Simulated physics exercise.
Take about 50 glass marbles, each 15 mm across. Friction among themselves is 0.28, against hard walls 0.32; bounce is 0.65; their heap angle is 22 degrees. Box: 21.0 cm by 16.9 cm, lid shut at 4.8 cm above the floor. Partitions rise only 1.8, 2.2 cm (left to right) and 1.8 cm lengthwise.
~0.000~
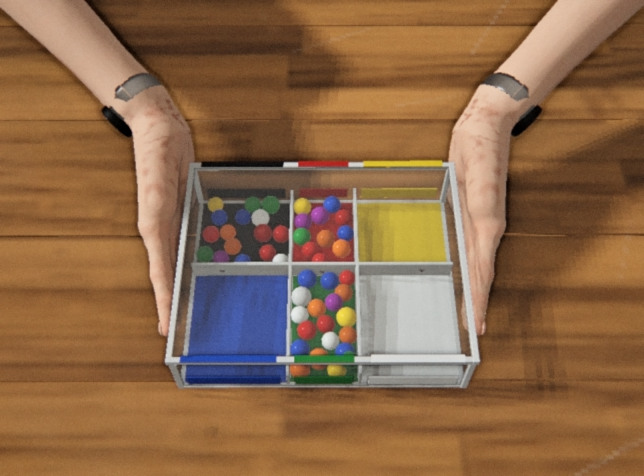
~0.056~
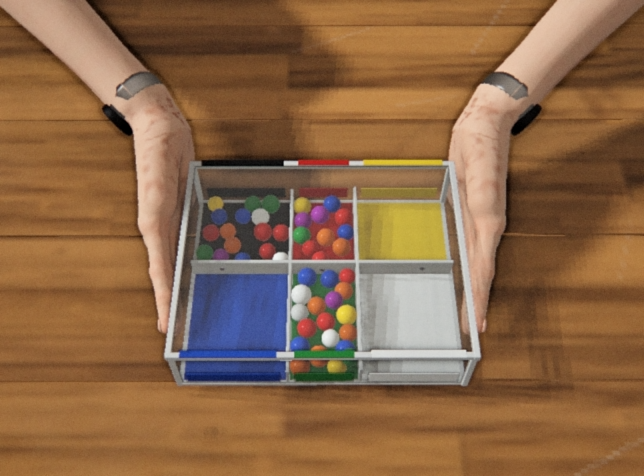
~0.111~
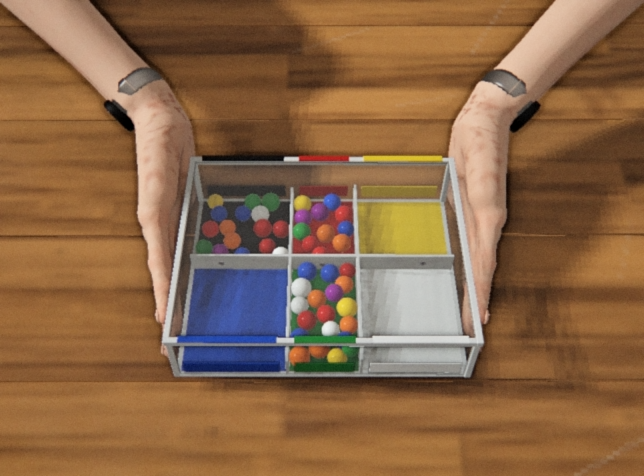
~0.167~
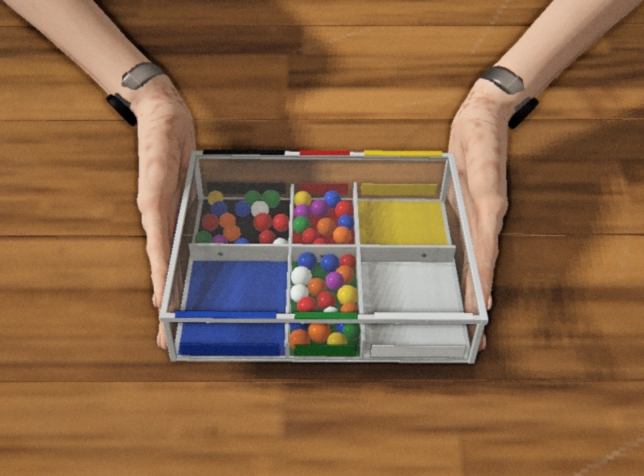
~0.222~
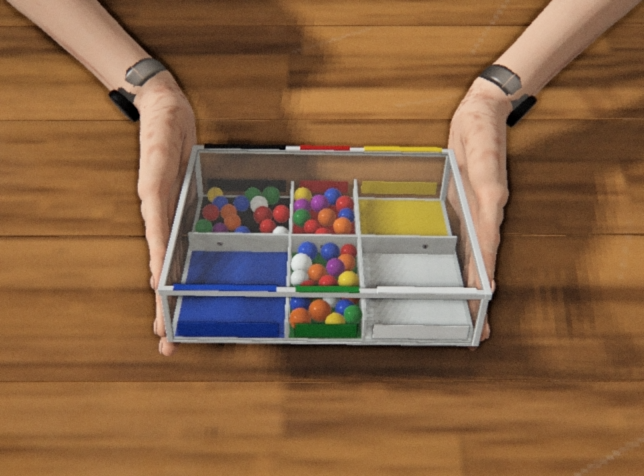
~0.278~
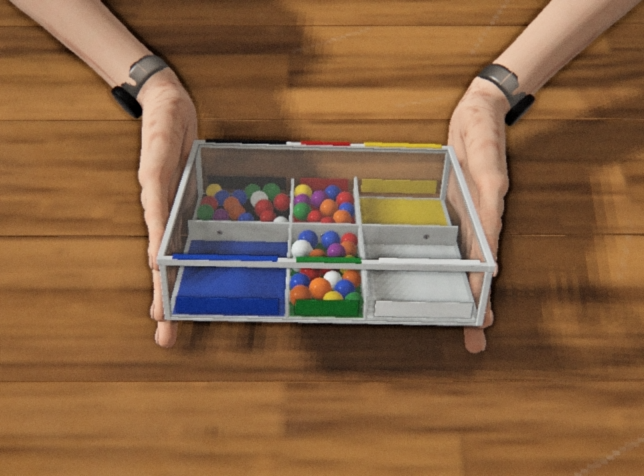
Two hands tilting a clear divided box of multicoloured balls above a wooden surface, its front edge rising as the balls stay in three compartments.
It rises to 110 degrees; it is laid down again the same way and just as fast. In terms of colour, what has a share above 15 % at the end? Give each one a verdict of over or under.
Red - over; blue - under; green - under; yellow - over; white - under; black - over.
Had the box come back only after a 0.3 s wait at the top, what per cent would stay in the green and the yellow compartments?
Then green keeps 0% and yellow keeps 25%.
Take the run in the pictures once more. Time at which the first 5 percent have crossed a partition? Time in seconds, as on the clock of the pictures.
Somewhere near 1.10 s.
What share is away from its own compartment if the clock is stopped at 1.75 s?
Roughly 50 %.
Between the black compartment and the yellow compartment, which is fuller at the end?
Black.
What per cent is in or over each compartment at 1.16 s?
You'd find red at 35, blue at 0, green at 15, yellow at 5, white at 0 and black at 35 per cent.
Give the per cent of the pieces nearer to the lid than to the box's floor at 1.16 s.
Roughly 80 per cent.
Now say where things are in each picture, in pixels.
Box tilt 0 degrees, front corners at (172, 358) and (473, 358); red 25 %, green 40 %, black 35 %, in the first frame.
Box tilt 1 degrees, front corners at (171, 354) and (474, 353), in the second frame.
Box tilt 6 degrees, front corners at (169, 339) and (476, 340), lowest corner right back, in the third frame.
Box tilt 12 degrees, front corners at (167, 315) and (480, 317), lowest corner right back, in the fourth frame.
Box tilt 18 degrees, front corners at (165, 288) and (484, 293), lowest corner right back, in the fifth frame.
Box tilt 24 degrees, front corners at (164, 259) and (488, 266), lowest corner right back; red 25 %, green 40 %, black 35 %. The box's pace is about 110 degrees a second, in the sixth frame.
Then, at 1.16 s, tilt 109 degrees; red 35 %, green 15 %, yellow 5 %, black 35 %.
After 1.75 s, tilt 47 degrees; red 35 %, yellow 25 %, black 45 %.
After 2.38 s, tilt 0 degrees; red 35 %, yellow 25 %, black 40 %.
In the end, at 3.1 s, red 35 %, blue 0 %, green 0 %, yellow 25 %, white 0 %, black 40 %.
